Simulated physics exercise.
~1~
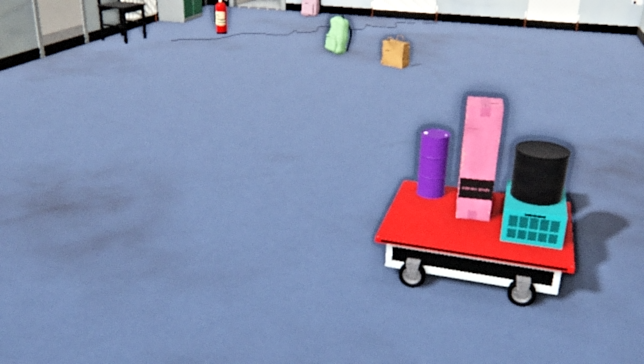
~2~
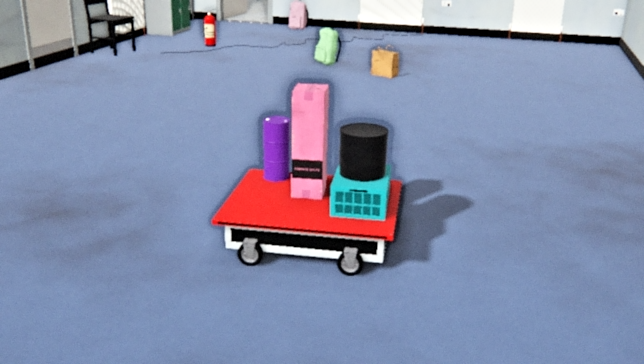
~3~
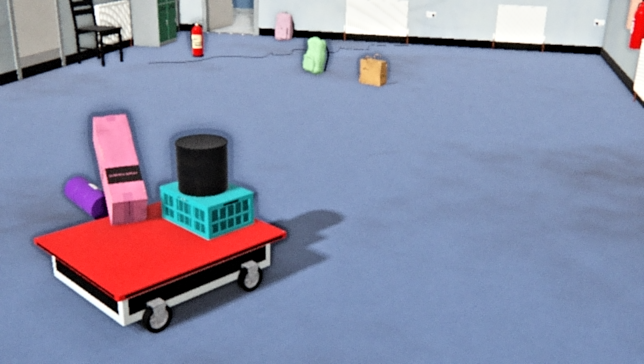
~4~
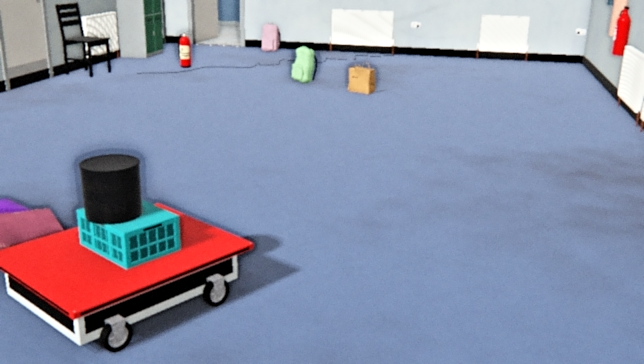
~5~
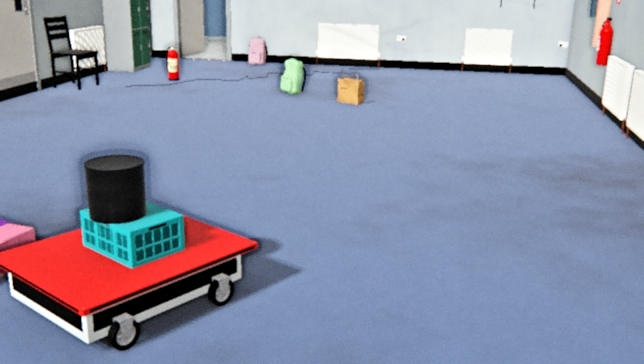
A red cart rolls left and turns, dropping the purple canister and pink box, then stops.
